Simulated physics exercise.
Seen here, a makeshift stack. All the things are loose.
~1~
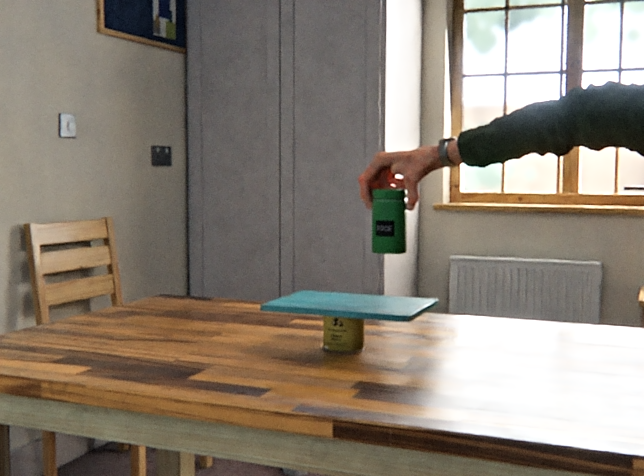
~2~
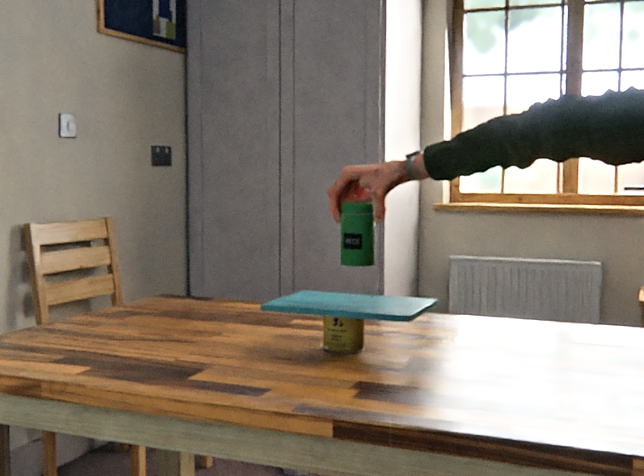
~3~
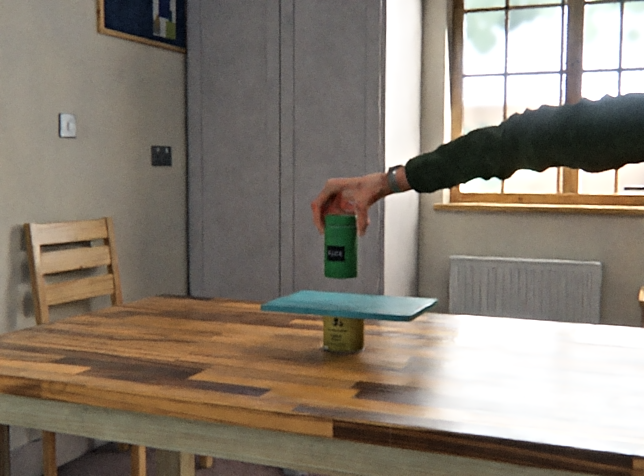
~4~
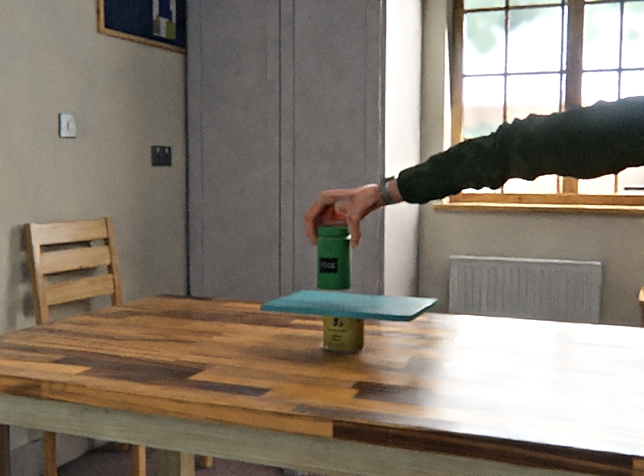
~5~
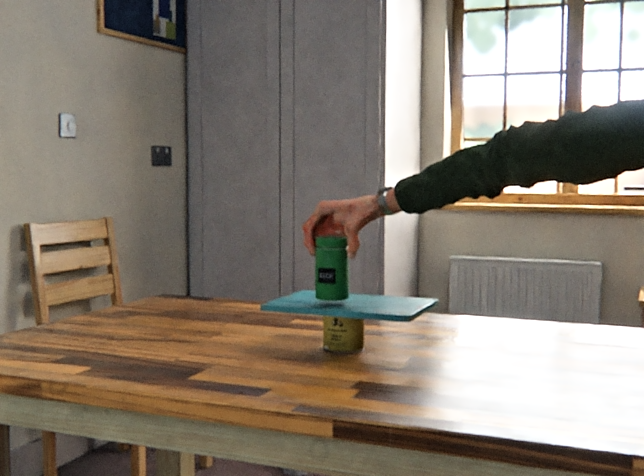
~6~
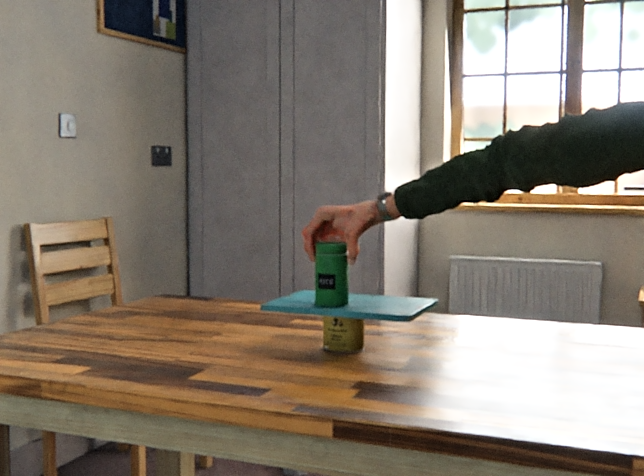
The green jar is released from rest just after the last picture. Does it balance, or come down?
It stays up.
Then, 0.60 s past the last view, nothing moves.
Then, 1.30 s past the last view, green jar resting near (332, 274).
Finally, all 3 still in place. Final places as the last picture's camera would see them, green jar near (332, 274). The stack keeps its balance.
